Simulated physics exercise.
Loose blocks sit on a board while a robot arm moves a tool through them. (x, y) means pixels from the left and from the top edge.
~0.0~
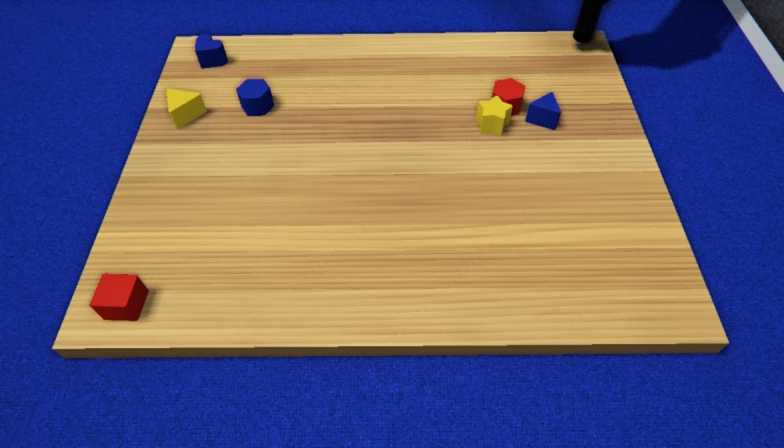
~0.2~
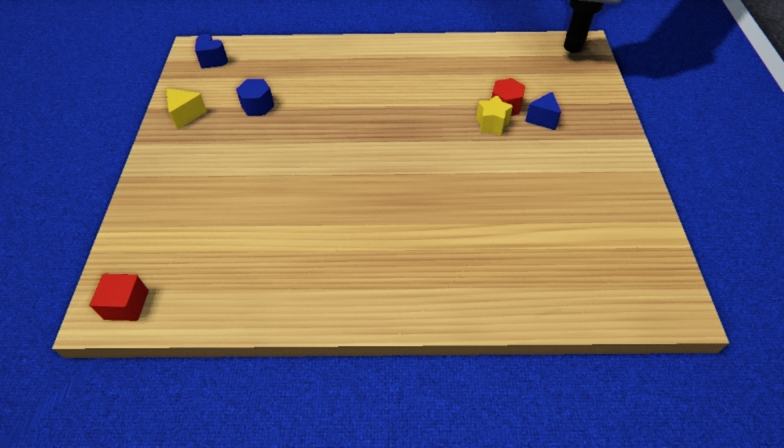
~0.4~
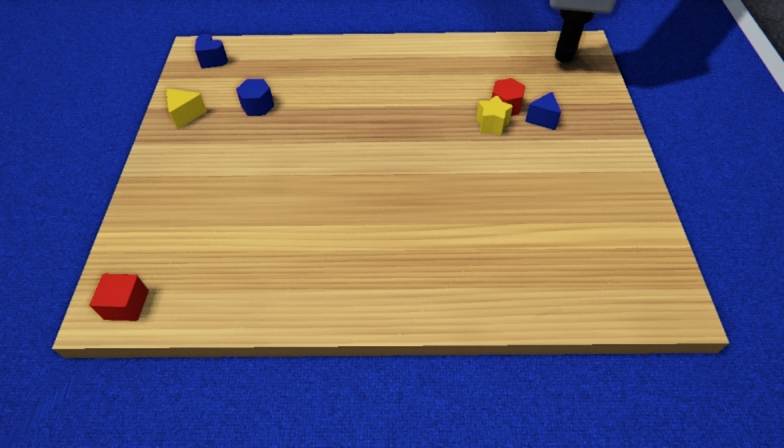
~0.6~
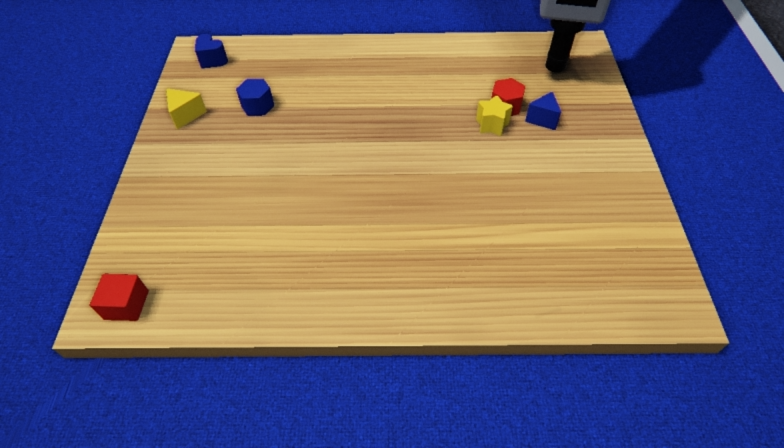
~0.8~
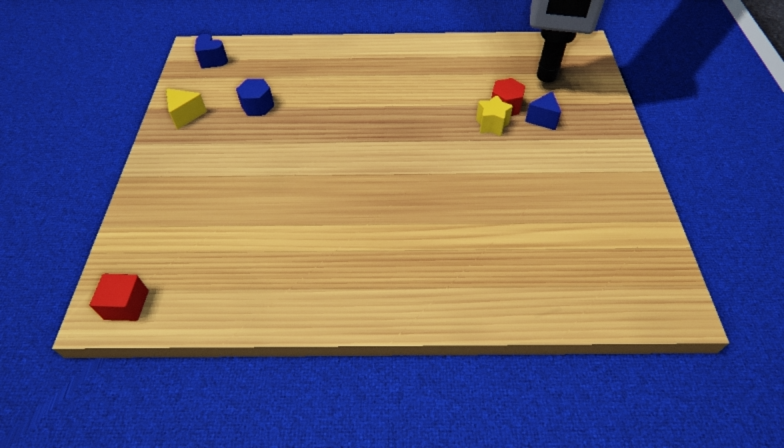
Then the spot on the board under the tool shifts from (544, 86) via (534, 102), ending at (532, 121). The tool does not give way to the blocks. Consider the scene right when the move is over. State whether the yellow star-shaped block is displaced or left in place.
Same place.
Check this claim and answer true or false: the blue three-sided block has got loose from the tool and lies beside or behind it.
Verdict: False.
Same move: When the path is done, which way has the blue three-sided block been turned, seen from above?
Against the clock.
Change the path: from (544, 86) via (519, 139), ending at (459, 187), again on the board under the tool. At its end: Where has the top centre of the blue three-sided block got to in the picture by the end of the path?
At (553, 115).
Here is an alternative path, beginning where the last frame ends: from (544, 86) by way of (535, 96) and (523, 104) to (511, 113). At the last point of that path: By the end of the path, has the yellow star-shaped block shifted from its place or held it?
By the last moment, the yellow star-shaped block will have left its place.
The first path, step by step. Halfway along, tool (537, 93); nothing pushed yet.
At the end, tool (535, 112); yellow star-shaped block not moved; blue three-sided block (554, 113), turned 20° anticlockwise.
